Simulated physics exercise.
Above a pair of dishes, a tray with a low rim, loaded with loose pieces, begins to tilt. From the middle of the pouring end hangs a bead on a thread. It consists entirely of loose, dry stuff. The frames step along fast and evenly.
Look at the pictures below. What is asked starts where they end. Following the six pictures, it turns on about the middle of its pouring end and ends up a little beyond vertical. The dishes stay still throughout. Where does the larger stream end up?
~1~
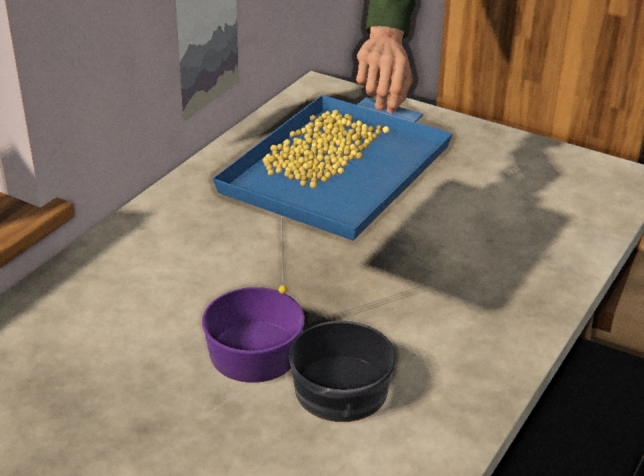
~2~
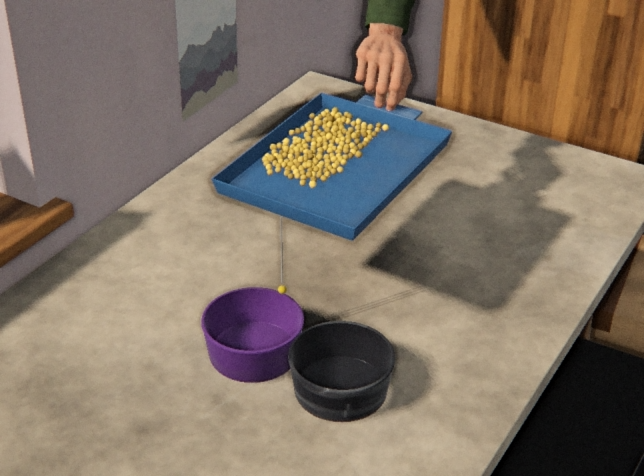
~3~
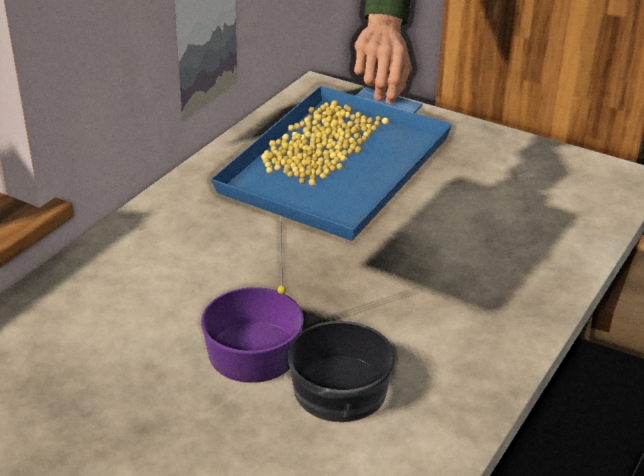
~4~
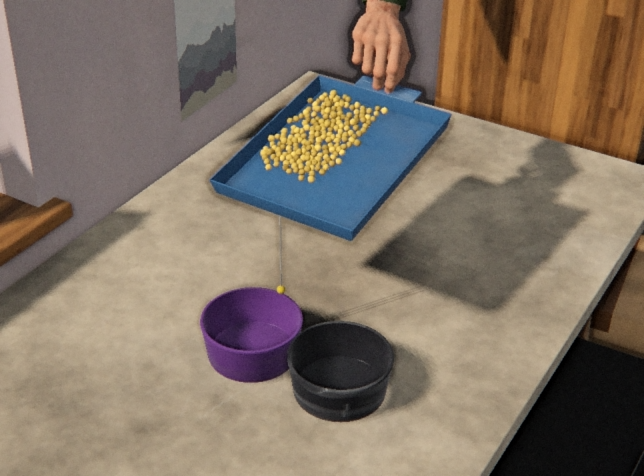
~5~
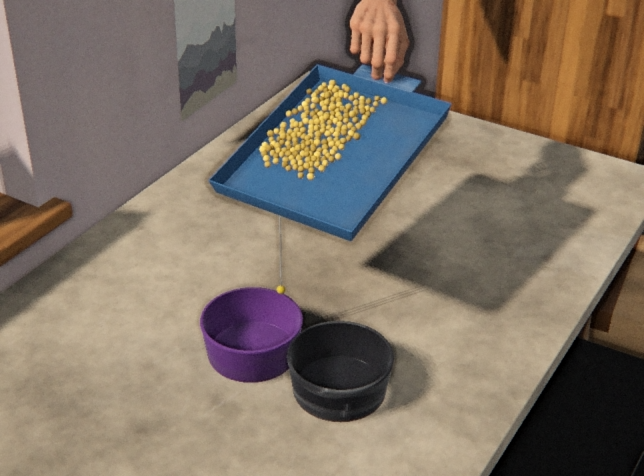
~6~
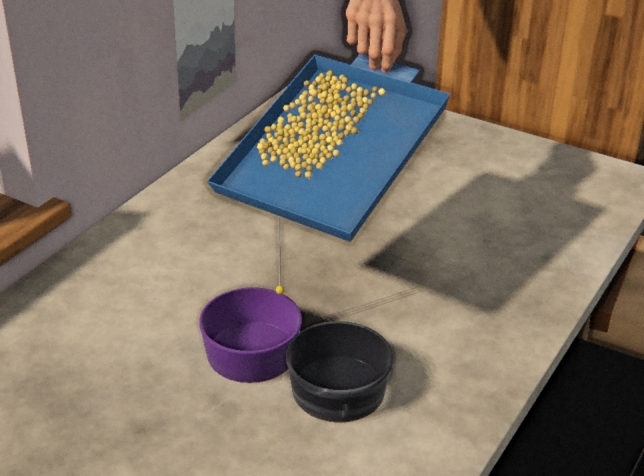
It ends up in the left-hand dish.
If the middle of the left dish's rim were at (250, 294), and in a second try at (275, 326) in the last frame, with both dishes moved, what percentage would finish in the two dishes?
60 per cent, then 70 per cent.
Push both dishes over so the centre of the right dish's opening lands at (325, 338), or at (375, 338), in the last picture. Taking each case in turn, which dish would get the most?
Note: Try one - the dish on the left side; try two - the dish on the left side.
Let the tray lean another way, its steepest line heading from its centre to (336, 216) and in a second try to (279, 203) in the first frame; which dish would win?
First case: The dish at right. Second case: The dish at left.
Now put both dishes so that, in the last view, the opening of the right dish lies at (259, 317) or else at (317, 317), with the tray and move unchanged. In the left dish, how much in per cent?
About 10 and 20 per cent.
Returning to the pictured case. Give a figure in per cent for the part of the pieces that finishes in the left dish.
Roughly 70 percent.
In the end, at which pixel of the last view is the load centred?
Somewhere close to (248, 356) in the last picture.
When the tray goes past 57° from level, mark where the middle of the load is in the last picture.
In the last view the centre sits at roughly (266, 196).
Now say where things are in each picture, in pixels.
In the first picture, corners of the pouring end at (218, 178) and (353, 225), level; middle of the load at (320, 147), puffed corn balls; left dish at (225, 360); right dish at (315, 399); bead on its thread at (283, 290).
In the second picture, corners of the pouring end at (217, 178) and (353, 225), level; middle of the load at (320, 145).
In the third picture, corners of the pouring end at (216, 178) and (352, 226), tipped barely, level across its low end; middle of the load at (319, 141).
In the fourth picture, corners of the pouring end at (215, 179) and (351, 227), tipped a little, level across its low end; middle of the load at (318, 134).
In the fifth picture, corners of the pouring end at (214, 179) and (350, 228), tipped a little, level across its low end; middle of the load at (317, 128).
In the sixth picture, corners of the pouring end at (212, 180) and (349, 229), tipped clearly, level across its low end; middle of the load at (315, 122); left dish at (223, 360); right dish at (313, 400).
Soon, tray tipped steeply; nearly all on the tray; a stray few in the left dish; a small part in the air.
A while on, tray tipped right over; most on the tray; a stray few in the right dish; a small part in the left dish; a small part outside both; a small part in the air.
Towards the end, tray tipped past a quarter turn; about a quarter in the right dish; about two thirds in the left dish; a small part outside both.
Finally, tray tipped past a quarter turn; about a quarter in the right dish; about two thirds in the left dish; a small part outside both.
